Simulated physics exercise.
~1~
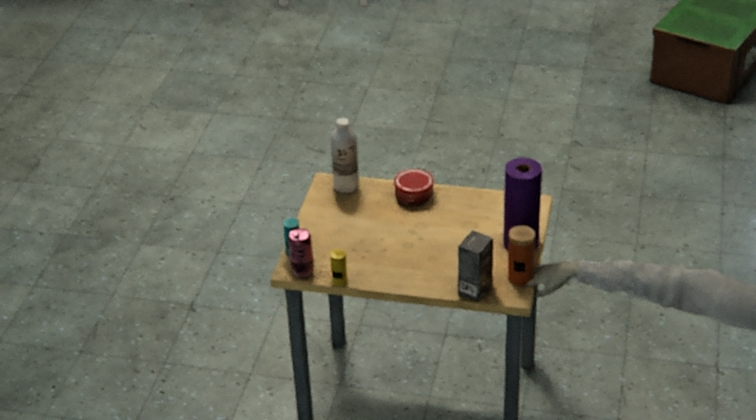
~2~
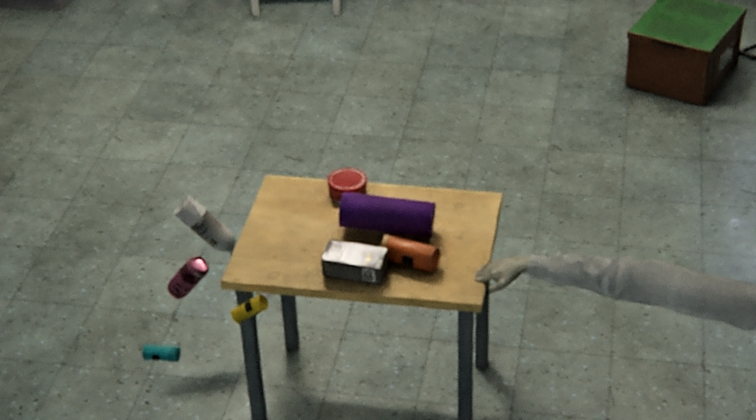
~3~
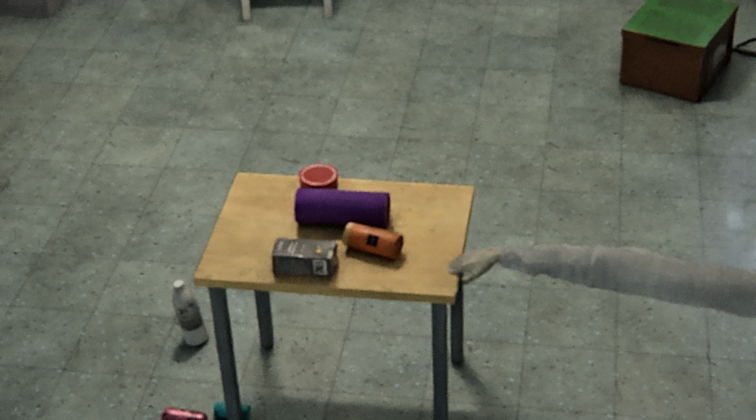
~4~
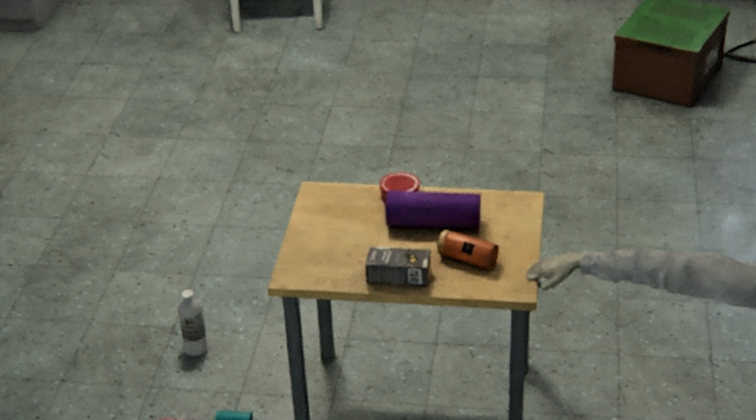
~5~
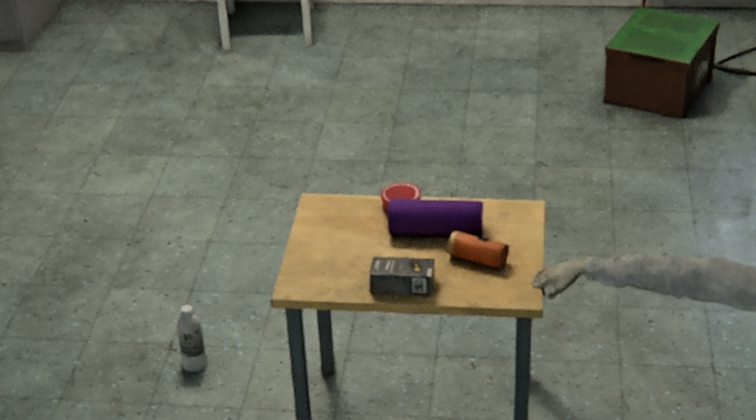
At the start, bottles, cans and other containers stand on a small wooden table, with a pale hand at its right edge. The table shifts left, and the grey carton, purple roll and orange jar topple onto their sides while the white bottle, pink can, and yellow and turquoise shakers tumble off the left side. The table is then farther left, with the white bottle upright on the floor. Next, the table moves back right with the hand still beside it. Finally, the carton, roll and jar lie on the tabletop, while the red tub remains upright near the back edge.
